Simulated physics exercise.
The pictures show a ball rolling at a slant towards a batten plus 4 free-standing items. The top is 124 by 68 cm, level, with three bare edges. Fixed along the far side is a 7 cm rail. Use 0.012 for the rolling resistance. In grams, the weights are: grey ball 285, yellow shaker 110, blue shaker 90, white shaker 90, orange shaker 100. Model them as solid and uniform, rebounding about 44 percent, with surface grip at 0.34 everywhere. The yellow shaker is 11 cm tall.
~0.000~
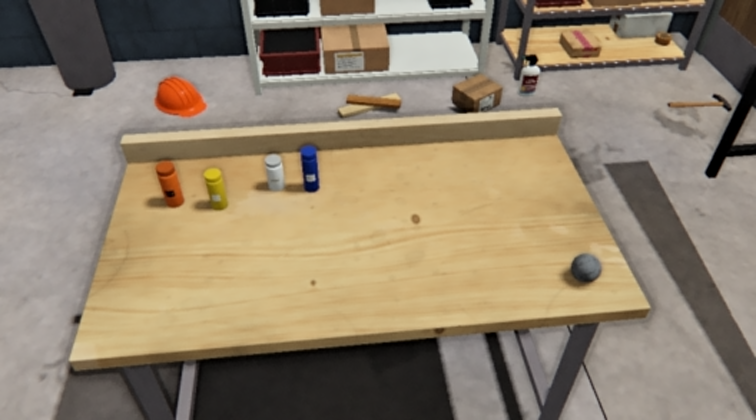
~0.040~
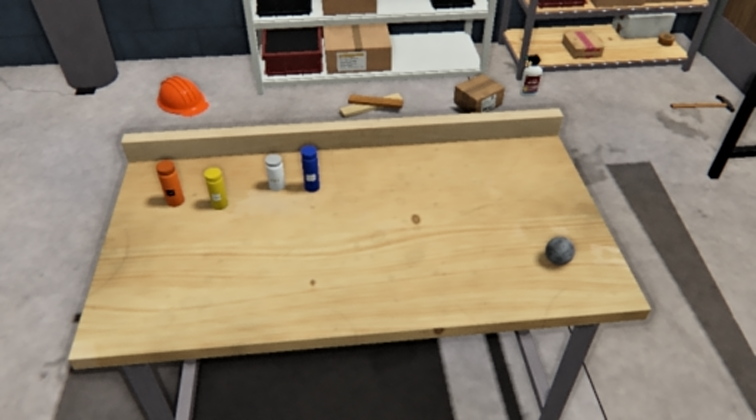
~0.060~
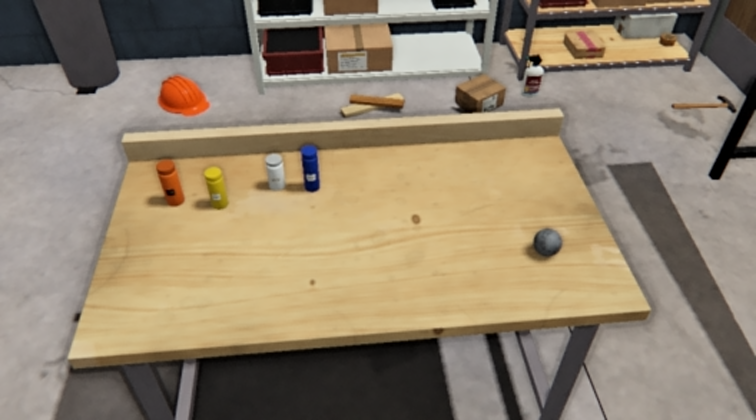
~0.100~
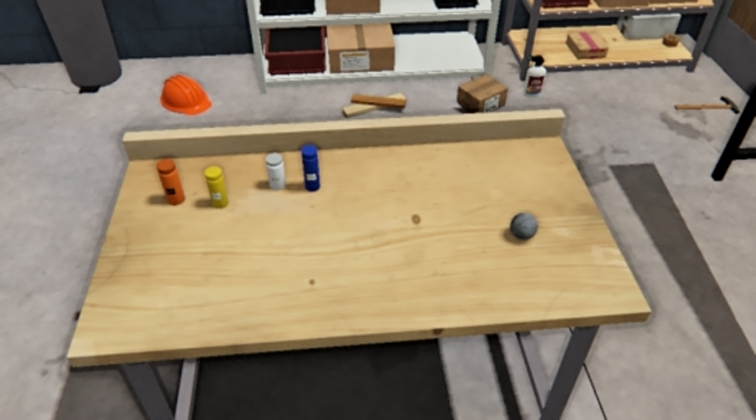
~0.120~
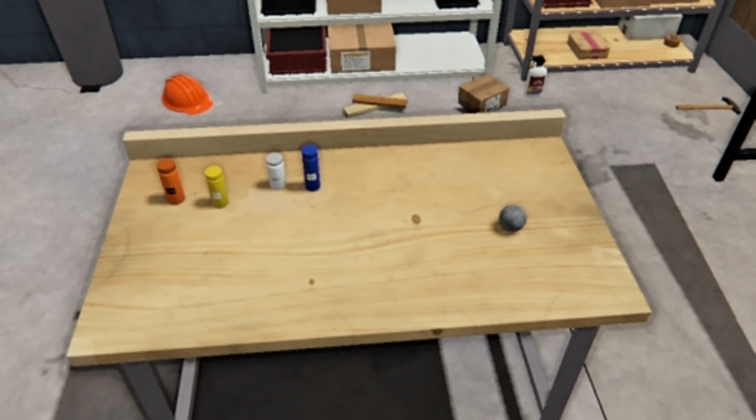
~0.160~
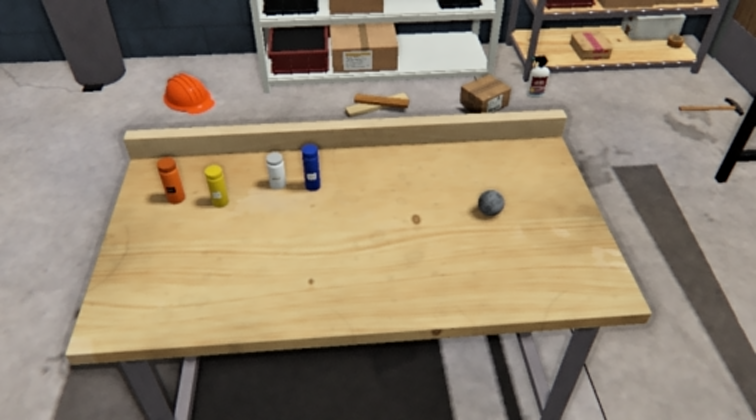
A wooden workbench stood in a workshop with orange, yellow, white and blue shakers near its back left, while a grey ball rolled from the right side leftward and back across the top.
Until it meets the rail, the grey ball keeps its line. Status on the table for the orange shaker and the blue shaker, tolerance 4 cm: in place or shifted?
Status: Orange shaker in place; blue shaker shifted.
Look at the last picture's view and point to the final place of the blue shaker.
It stops at about (243, 200).
By 0.76 s, grey ball near (306, 186); blue shaker tilted 11° near (283, 173); white shaker tilted 8°.
By 1.76 s, grey ball near (135, 284); blue shaker on its side near (243, 200); white shaker 2 cm from its spot.
When it is over (2.7 s), lying over on the table, blue shaker; the other 3 within 4 cm of the start. End places, in pixels of the last picture, orange shaker near (171, 181), blue shaker near (243, 200).
